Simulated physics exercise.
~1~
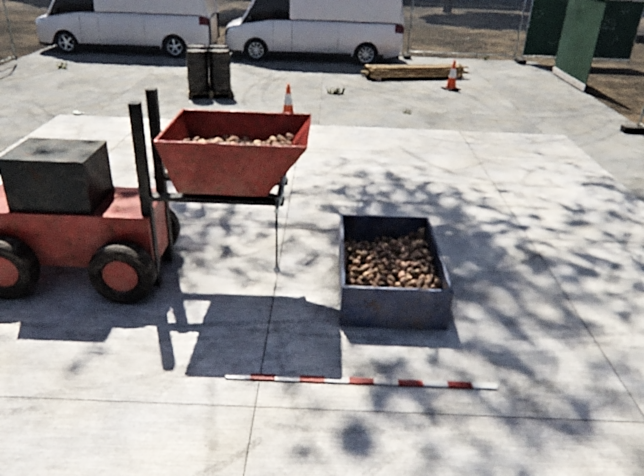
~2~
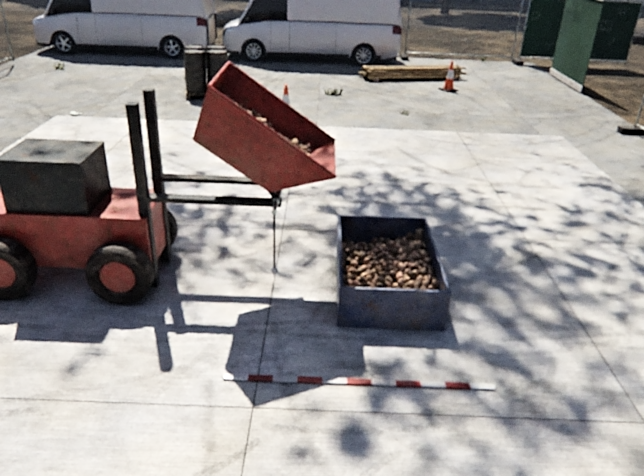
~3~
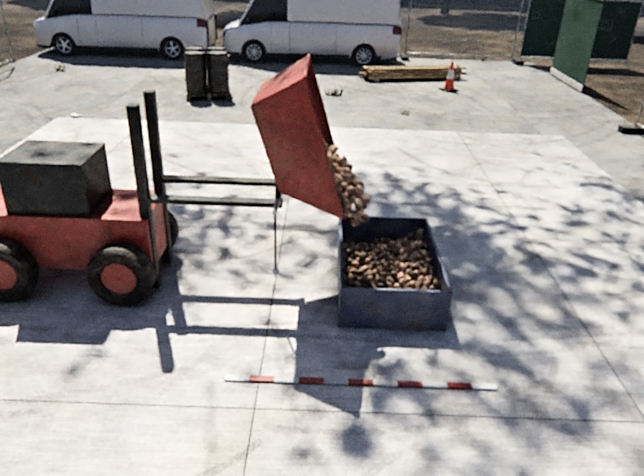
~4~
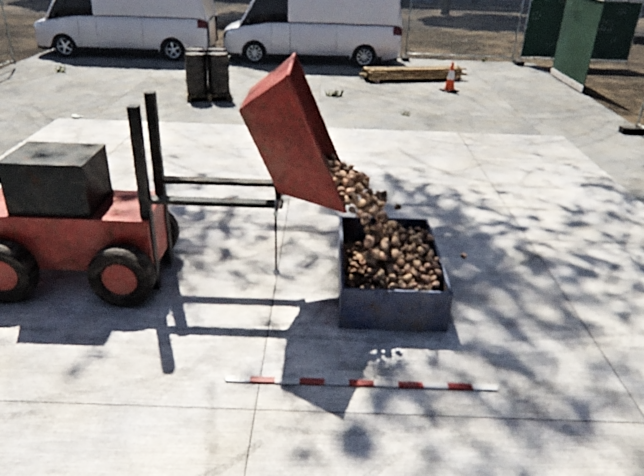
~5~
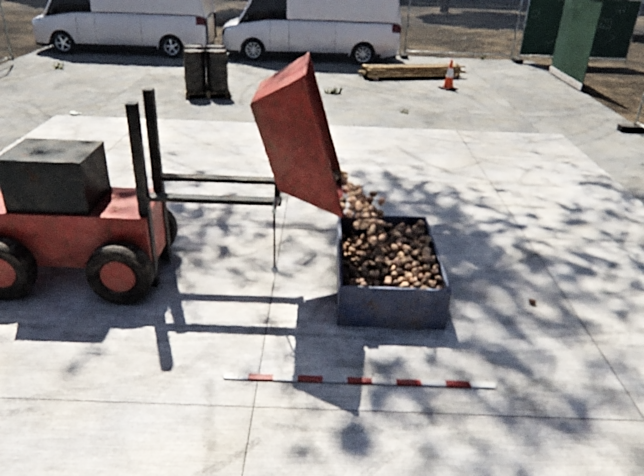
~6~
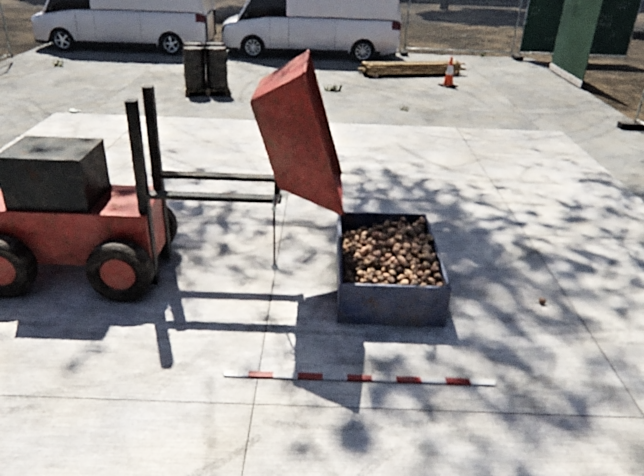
At first, a red forklift on the left holds a level red skip of brown, rounded stones above sunlit concrete, while a dark bin to the right already contains a similar heap. The skip tips toward the bin, its stones still inside. As it steepens, they start spilling over the lower edge. The skip rocks back slightly and swings forward again while stones stream down onto the heap. The flow thins, and a small piece lies on the ground to the right. Finally, the skip stays steeply tilted with nothing falling, beside the unmoved, much fuller bin.
